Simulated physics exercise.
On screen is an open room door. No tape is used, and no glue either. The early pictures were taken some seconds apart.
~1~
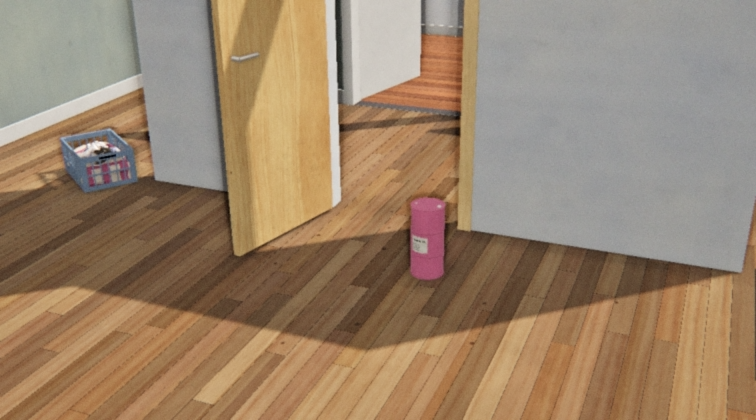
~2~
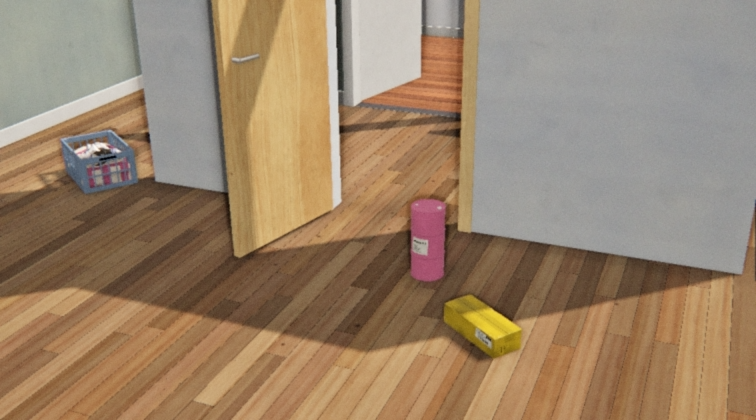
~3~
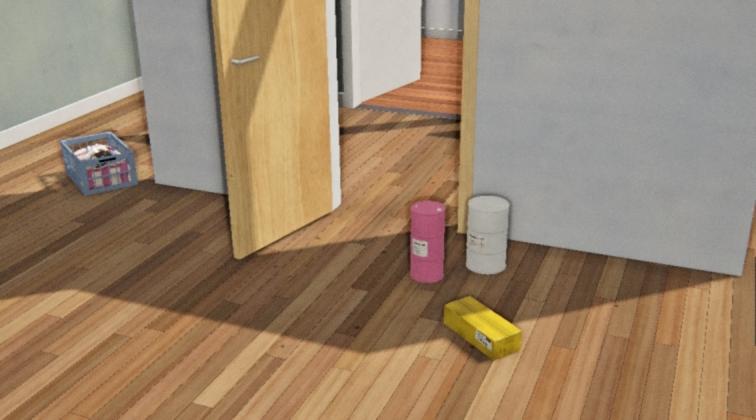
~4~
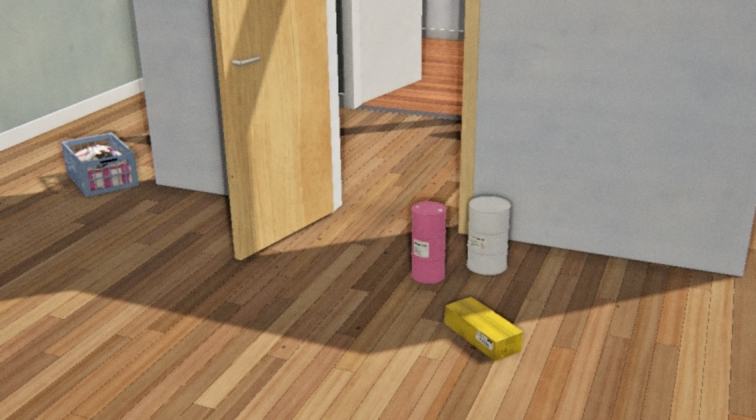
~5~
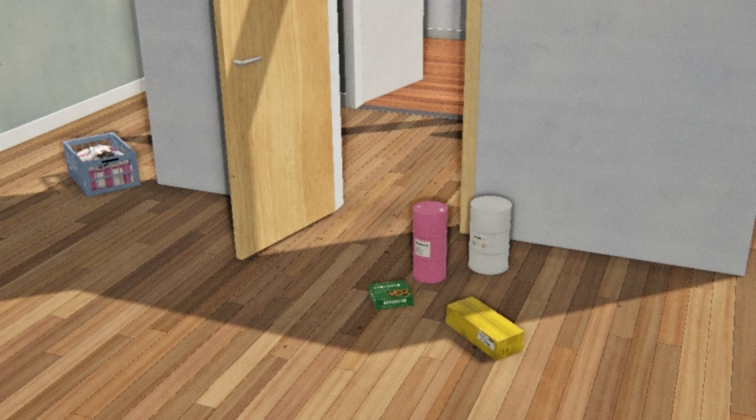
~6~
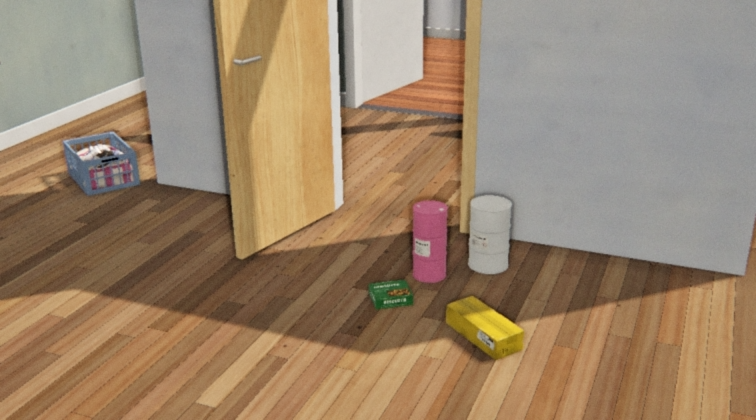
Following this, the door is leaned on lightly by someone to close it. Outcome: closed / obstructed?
Closed.
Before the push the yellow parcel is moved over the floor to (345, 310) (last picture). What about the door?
It makes it all the way then.
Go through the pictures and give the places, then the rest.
Door wide open and still; pink canister (427, 239), in the first frame.
Door wide open and still; pink canister (428, 240), in the second frame.
Door wide open and still; yellow parcel (481, 327); white canister (487, 235), in the third frame.
Door wide open and still; pink canister (428, 243); yellow parcel (482, 328), in the fourth frame.
Door wide open and still; white canister (490, 235); pink canister (430, 242), in the fifth frame.
Door wide open and still; green packet (391, 294); yellow parcel (484, 327), in the sixth frame.
Then, 0.70 s later than the last frame, door at 79°.
Then, 1.20 s later than the last frame, door at 47°.
Then, 1.70 s later than the last frame, door at 13°.
When it is over, door at 0°; all 4 as before. End places, in pixels of the last picture, green packet near (391, 294).
